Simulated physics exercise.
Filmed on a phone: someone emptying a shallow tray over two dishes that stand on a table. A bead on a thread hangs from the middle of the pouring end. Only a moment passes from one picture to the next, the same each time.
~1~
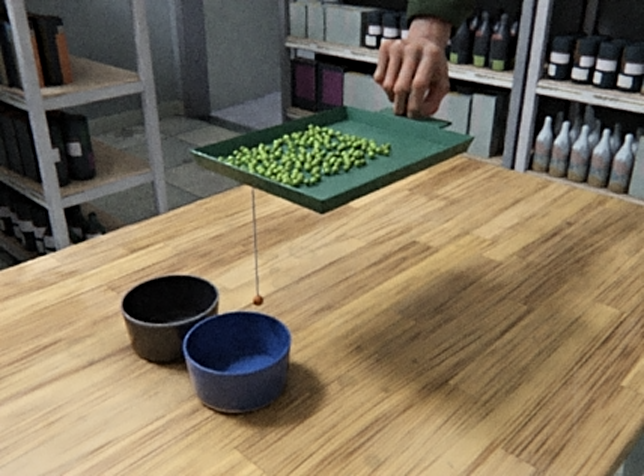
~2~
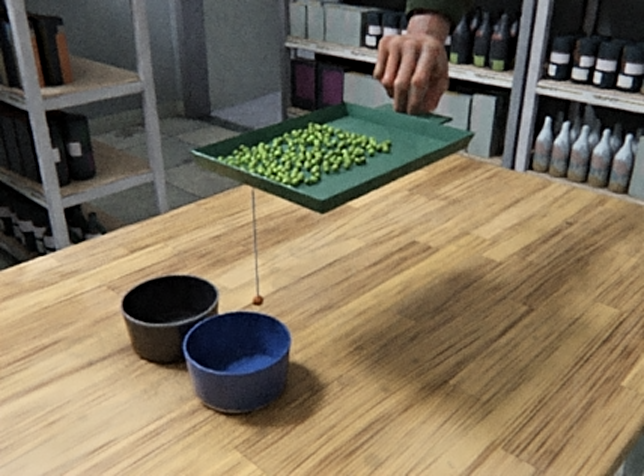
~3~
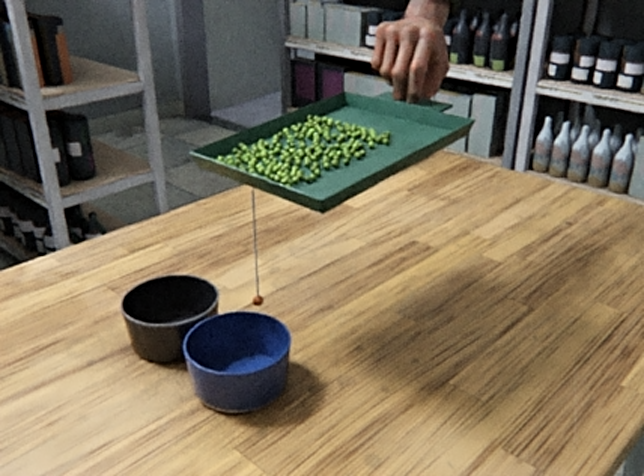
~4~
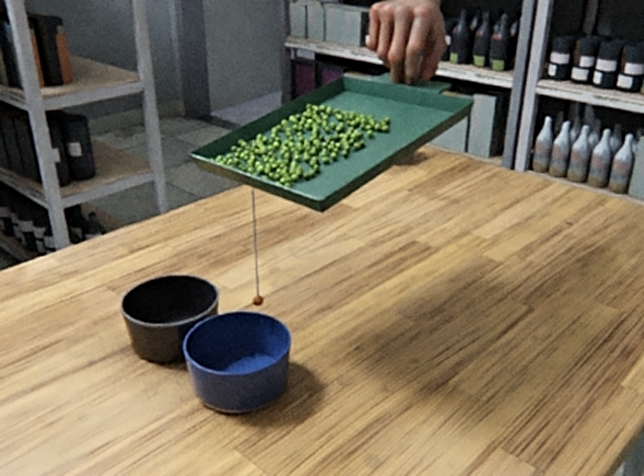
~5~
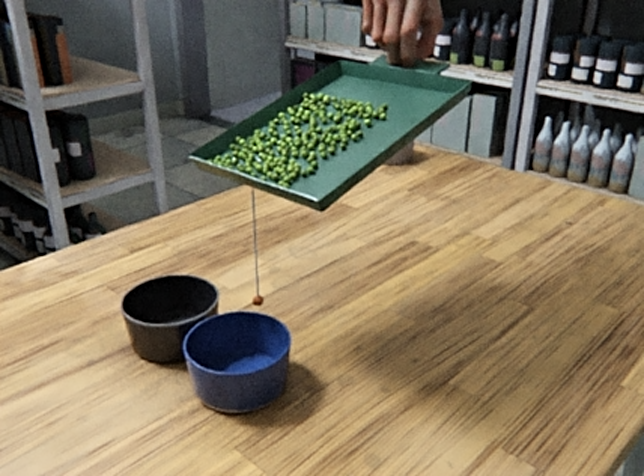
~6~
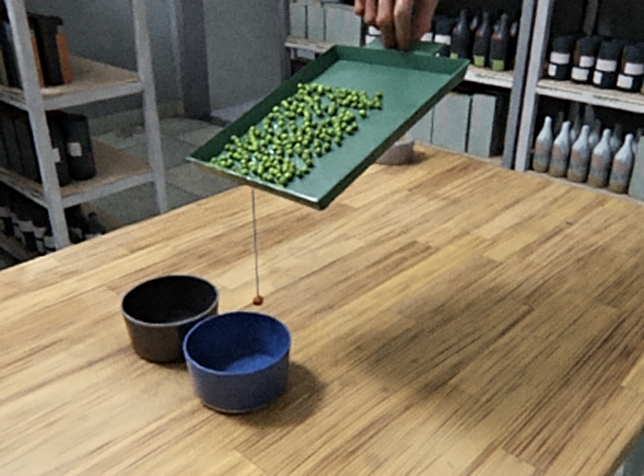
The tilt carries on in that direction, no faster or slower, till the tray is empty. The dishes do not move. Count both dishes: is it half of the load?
Together they catch over half.
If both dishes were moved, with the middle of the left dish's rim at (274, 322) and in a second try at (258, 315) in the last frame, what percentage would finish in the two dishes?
In turn 10 and 20 in a hundred.
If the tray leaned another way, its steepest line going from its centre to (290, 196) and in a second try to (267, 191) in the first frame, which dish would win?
The first try: The right-hand dish. The second: The right one.
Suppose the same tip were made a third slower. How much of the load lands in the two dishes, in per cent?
Close to 90 per cent.
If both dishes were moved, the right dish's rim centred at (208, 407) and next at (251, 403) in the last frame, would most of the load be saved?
In turn: Less than half; the smaller part.
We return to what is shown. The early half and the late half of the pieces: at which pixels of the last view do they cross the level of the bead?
First near (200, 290), later near (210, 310).
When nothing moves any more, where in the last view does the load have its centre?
Around (186, 346).
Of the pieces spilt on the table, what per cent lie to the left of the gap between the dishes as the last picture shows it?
Near 50 %.
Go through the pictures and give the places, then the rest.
Corners of the pouring end (198, 150) and (323, 196), level; middle of the load (302, 158), dried peas; left dish (131, 334); right dish (197, 382); bead on its thread (258, 300), in the first frame.
Corners of the pouring end (198, 150) and (322, 196), level; middle of the load (301, 157), in the second frame.
Corners of the pouring end (197, 151) and (321, 196), tipped barely, level across its low end; middle of the load (301, 152), in the third frame.
Corners of the pouring end (196, 152) and (320, 195), tipped a little, level across its low end; middle of the load (300, 146), in the fourth frame.
Corners of the pouring end (195, 154) and (318, 195), tipped clearly, level across its low end; middle of the load (298, 141), in the fifth frame.
Corners of the pouring end (194, 155) and (317, 195), tipped clearly, level across its low end; middle of the load (292, 137), roughly a third on the move; left dish (131, 334); right dish (197, 382), in the sixth frame.
Just after the last frame, tray tipped steeply; almost all on the tray; about a tenth in the air.
A moment on, tray tipped past a quarter turn; just a few on the tray; roughly a quarter in the right dish; roughly a third in the left dish; just a few outside both; roughly a third in the air.
Further on, tray tipped past a quarter turn; roughly a third in the right dish; roughly half in the left dish; about a tenth outside both.
When it is over, tray tipped past a quarter turn; roughly a third in the right dish; roughly half in the left dish; about a tenth outside both.
